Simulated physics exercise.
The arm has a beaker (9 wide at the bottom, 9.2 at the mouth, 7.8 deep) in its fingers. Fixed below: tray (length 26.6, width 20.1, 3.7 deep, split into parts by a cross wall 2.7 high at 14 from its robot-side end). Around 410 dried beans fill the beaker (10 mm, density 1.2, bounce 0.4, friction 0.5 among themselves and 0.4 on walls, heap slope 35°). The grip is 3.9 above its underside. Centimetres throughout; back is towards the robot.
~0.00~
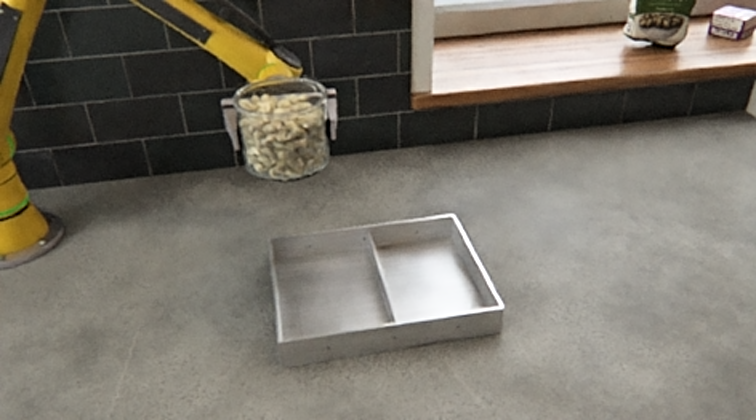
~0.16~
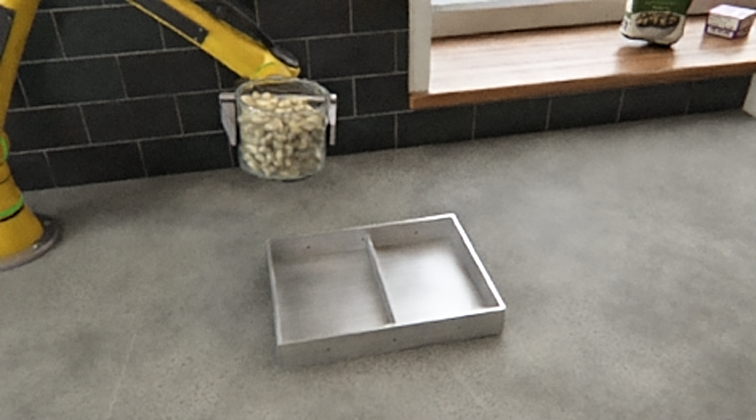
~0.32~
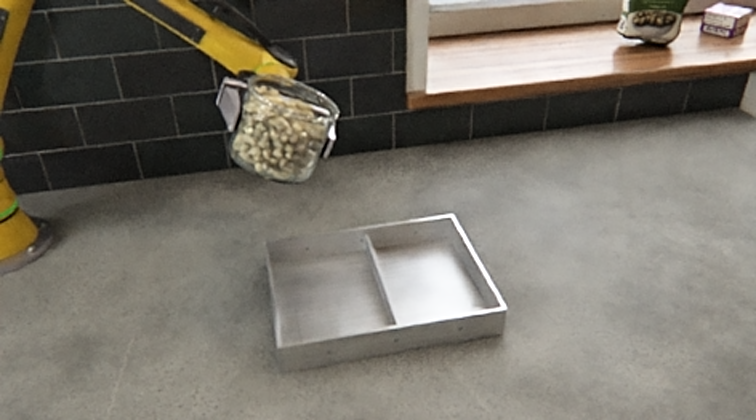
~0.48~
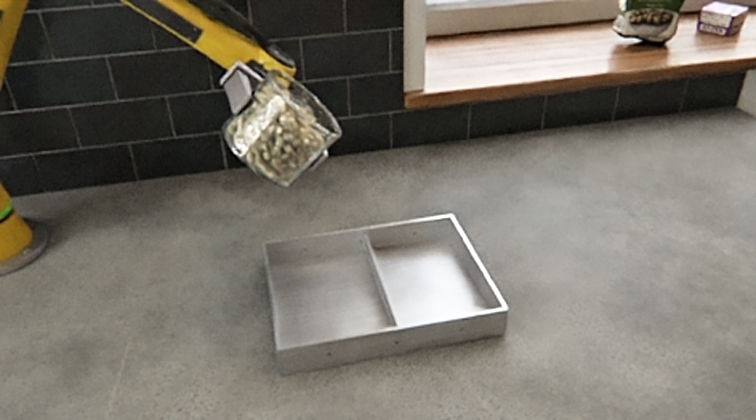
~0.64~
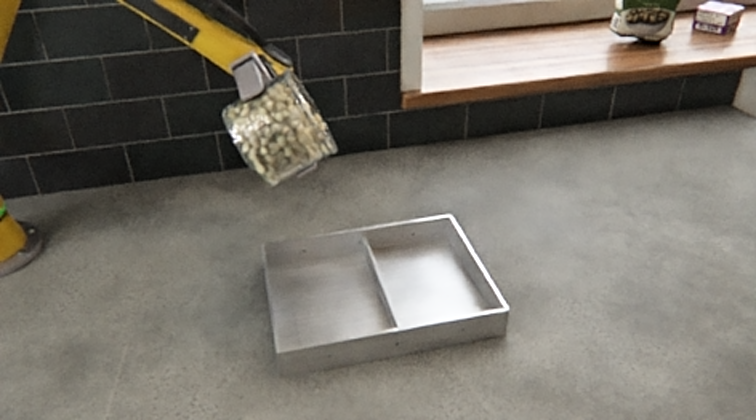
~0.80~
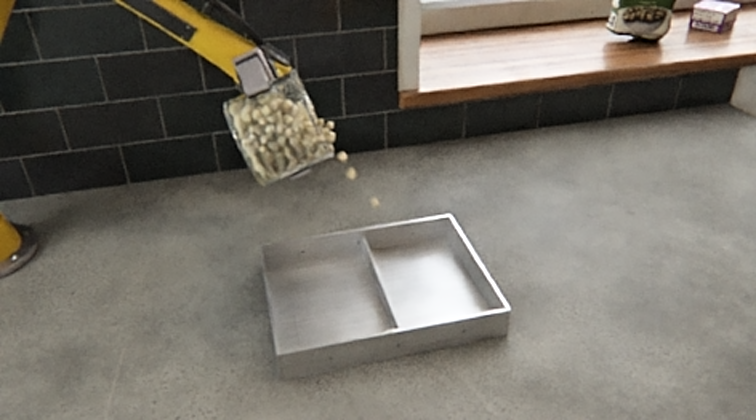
A yellow robot arm reaches in from the upper left, holding a clear beaker full of pale dried beans above a grey countertop, seen from slightly above. Below it sits a shallow silver metal tray split by a cross wall, with dark wall tiles and a wooden windowsill behind. The arm steadily tilts the beaker toward the right until a few beans tumble out, while the view shifts very slightly.
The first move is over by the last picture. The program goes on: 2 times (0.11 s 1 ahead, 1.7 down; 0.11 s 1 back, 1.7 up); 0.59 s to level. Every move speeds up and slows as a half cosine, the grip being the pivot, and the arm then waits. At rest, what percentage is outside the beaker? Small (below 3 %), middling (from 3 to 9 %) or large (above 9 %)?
Answer: Middling; from 3 to 9 % of the dried beans finish outside the beaker.
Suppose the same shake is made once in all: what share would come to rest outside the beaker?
It would be near 5 per cent.
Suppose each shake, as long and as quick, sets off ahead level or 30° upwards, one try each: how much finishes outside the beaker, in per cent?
Some 25 and 25 per cent.
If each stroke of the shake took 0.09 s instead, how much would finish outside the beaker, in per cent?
It would be near 5 per cent.
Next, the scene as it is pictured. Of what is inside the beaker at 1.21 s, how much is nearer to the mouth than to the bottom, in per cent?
About 40 per cent.
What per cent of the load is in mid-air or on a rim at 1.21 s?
About 0 per cent.
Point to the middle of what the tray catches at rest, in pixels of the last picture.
At about (405, 293).
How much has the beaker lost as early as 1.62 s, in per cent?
Near 5 per cent so far.
After 1.21 s, tilted 71° forward, highest piece 29 above the table; 397 in the beaker, 10 in the far-side part, 7 in the robot-side part.
After 1.62 s, tilted 19° forward, highest piece 29 above the table; 395 in the beaker, 11 in the far-side part, 8 in the robot-side part.
After 2.03 s, level, highest piece 30 above the table; 395 in the beaker, 11 in the far-side part, 8 in the robot-side part.
After 3.08 s, level, highest piece 30 above the table; 395 in the beaker, 11 in the far-side part, 8 in the robot-side part.
At rest, 395 in the beaker, 11 in the far-side part, 8 in the robot-side part. That is 5 % outside the beaker.
